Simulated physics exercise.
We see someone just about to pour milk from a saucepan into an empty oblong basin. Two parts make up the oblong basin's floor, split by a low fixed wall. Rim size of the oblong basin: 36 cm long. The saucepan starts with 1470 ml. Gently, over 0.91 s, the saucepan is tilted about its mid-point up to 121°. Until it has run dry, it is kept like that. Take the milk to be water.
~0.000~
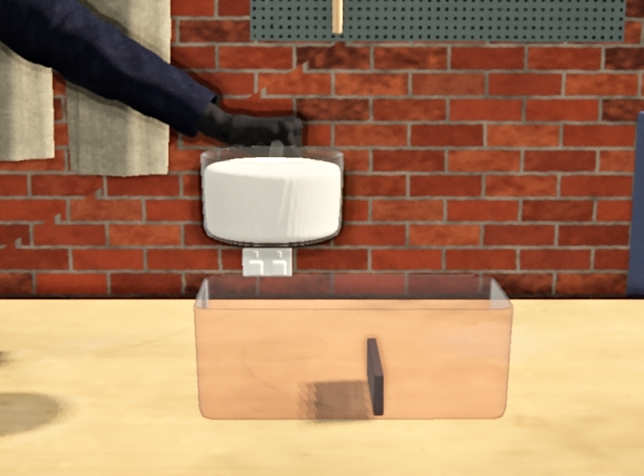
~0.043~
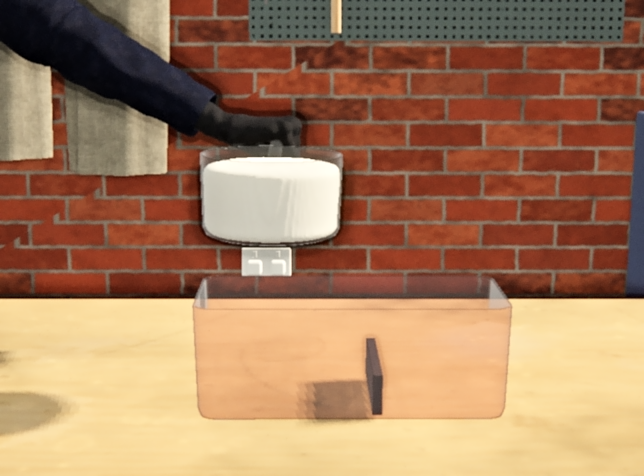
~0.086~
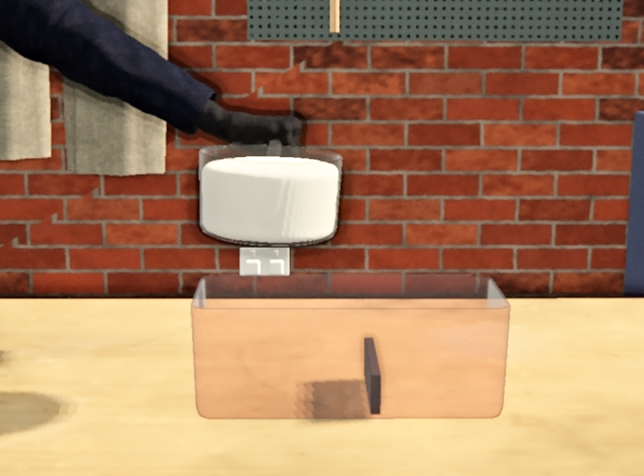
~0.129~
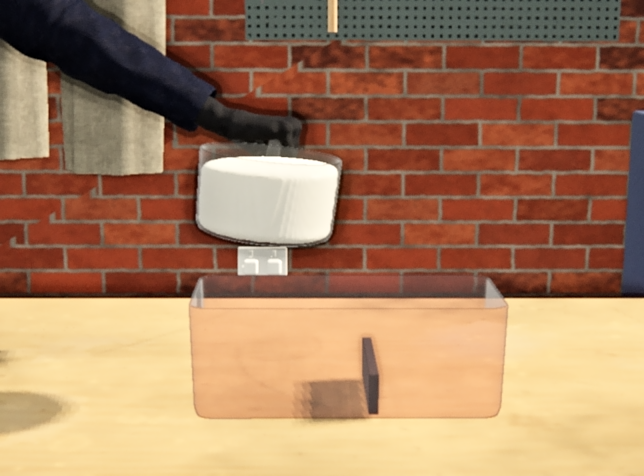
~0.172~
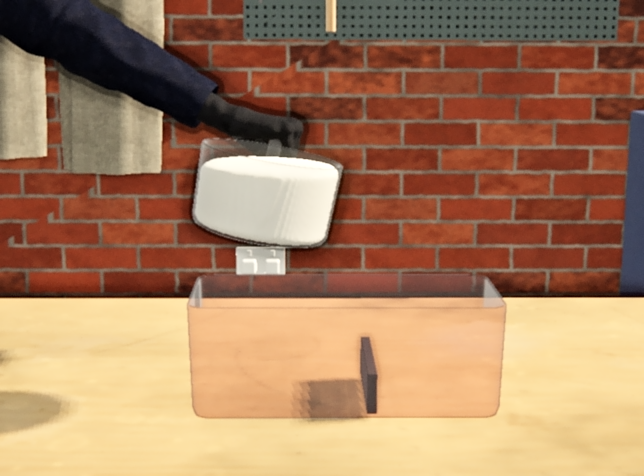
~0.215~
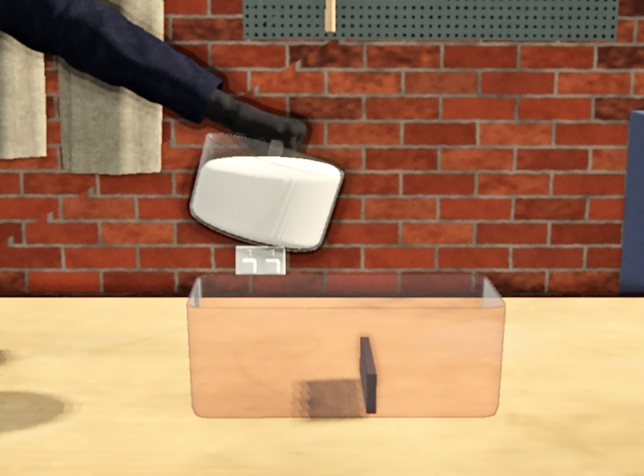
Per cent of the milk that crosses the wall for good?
54 per cent.
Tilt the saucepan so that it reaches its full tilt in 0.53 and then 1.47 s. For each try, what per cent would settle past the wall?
40 in a hundred, followed by 65 in a hundred.
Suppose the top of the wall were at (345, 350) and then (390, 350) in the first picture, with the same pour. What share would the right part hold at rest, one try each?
The first gives near 75 per cent and the second near 40 per cent.
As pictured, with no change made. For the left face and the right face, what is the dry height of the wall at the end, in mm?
About 28 mm on the left, about 12 mm on the right.
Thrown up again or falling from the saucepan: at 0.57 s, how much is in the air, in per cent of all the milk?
Around 32 percent.
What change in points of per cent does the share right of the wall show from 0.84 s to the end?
Change in share is negative, near 4 percent.
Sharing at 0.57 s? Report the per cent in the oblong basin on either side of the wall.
Lab note: Left near 1, right near 22.
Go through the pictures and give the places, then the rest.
In the first picture, tilt 0°; pouring edge (342, 156); surface from (205, 167) to (340, 167); the oblong basin's rim runs from (200, 294) to (502, 294); the wall's top is at (375, 357).
In the second picture, tilt 1°; pouring edge (341, 157); surface from (204, 166) to (339, 167).
In the third picture, tilt 3°; pouring edge (341, 159); surface from (203, 165) to (338, 168).
In the fourth picture, tilt 6°; pouring edge (340, 163); surface from (202, 165) to (338, 168).
In the fifth picture, tilt 10°; pouring edge (341, 168); surface from (202, 165) to (338, 169).
In the sixth picture, tilt 16°; pouring edge (342, 175); surface from (202, 166) to (341, 171).
After 0.57 s the tilt is 85° and 46 per cent is still to pour, 1 is left of the wall and 21 right of it.
After 0.84 s the tilt is 119° and 5 per cent is still to pour, 31 is left of the wall and 58 right of it.
After 1.11 s the tilt is 121° and 0 per cent is still to pour, 42 is left of the wall and 56 right of it.
After 1.41 s the tilt is 121° and 0 per cent is still to pour, 45 is left of the wall and 54 right of it.
In the end 45 per cent lies left of the wall, 54 right of it and 1 outside.
